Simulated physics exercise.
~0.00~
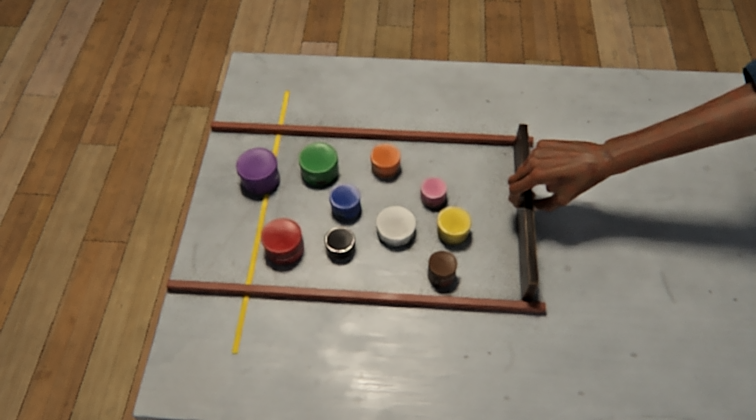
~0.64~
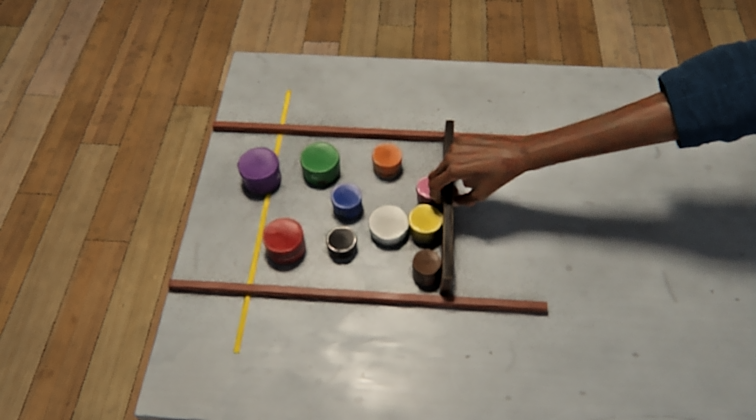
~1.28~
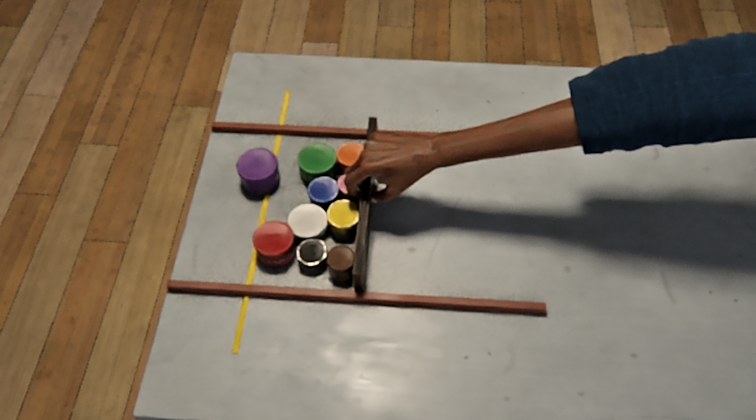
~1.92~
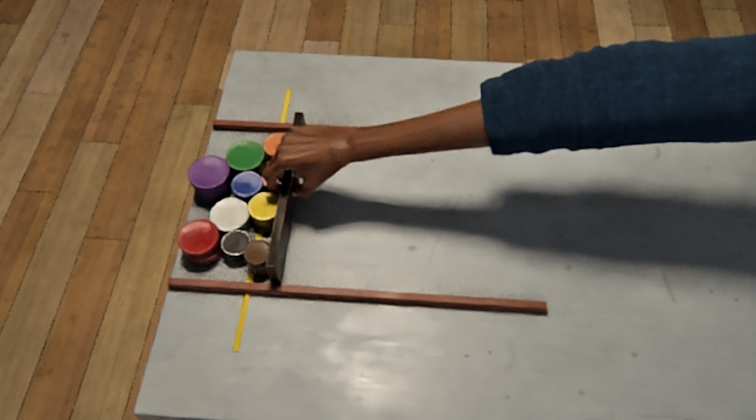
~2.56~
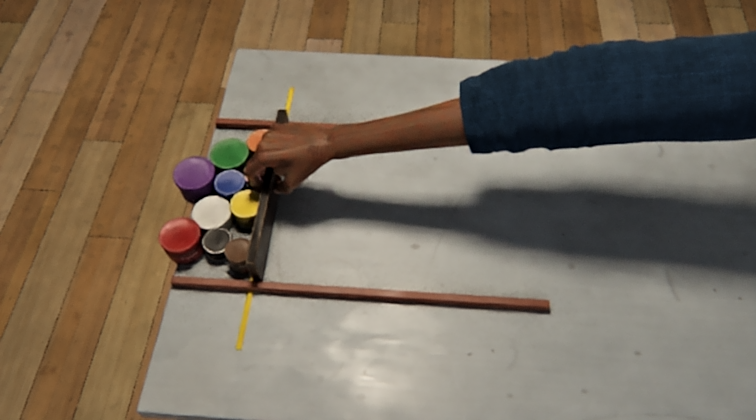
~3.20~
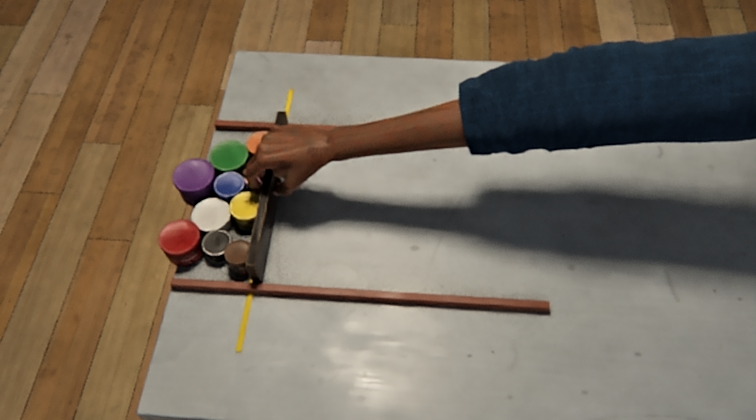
A hand slides a dark board left, bunching ten colourful pots at the table's edge, and none fall.
